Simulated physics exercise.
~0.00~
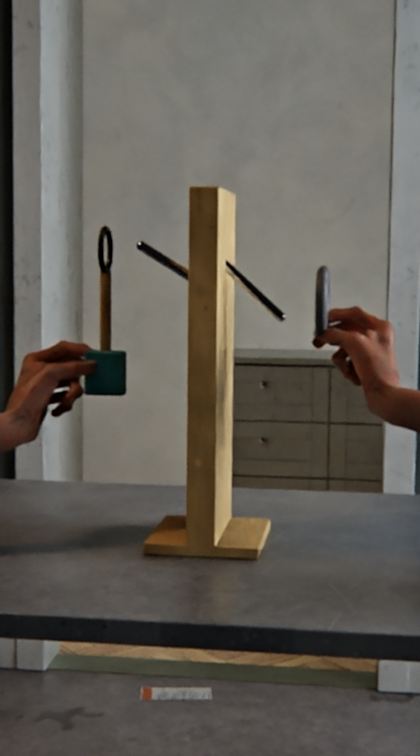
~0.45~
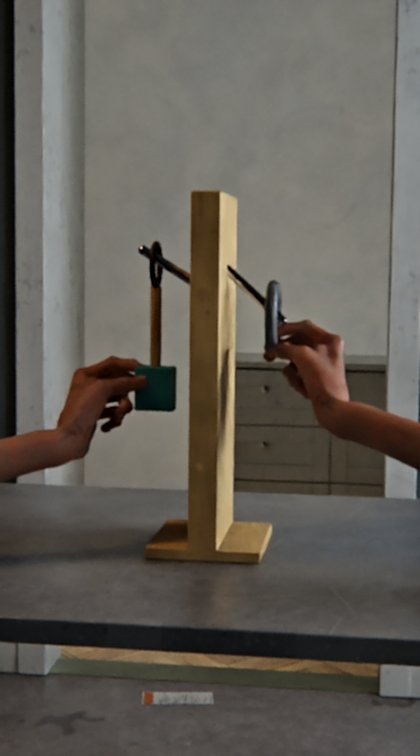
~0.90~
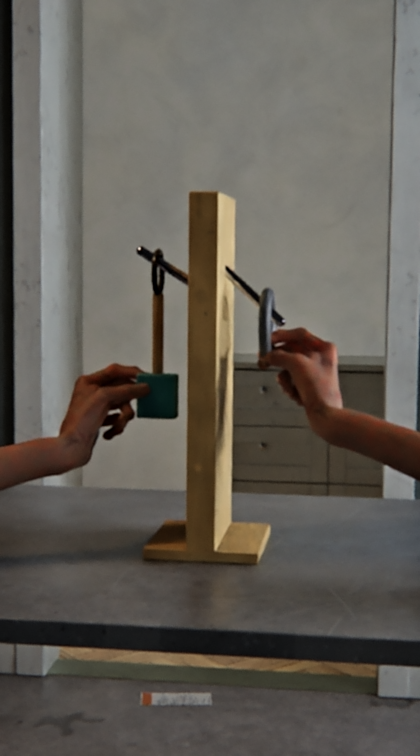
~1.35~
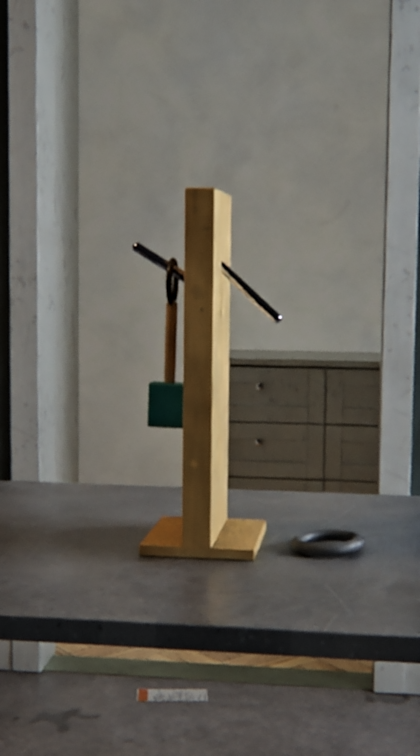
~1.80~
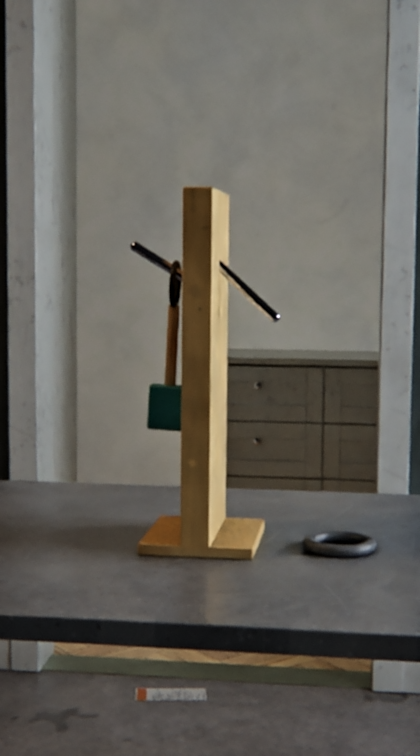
Two hands brought a turquoise brush and a grey ring of tape to the slanted pegs on a wooden stand, then let go. The brush slid slightly toward the post and stayed hanging, while the tape ended up lying on the table.
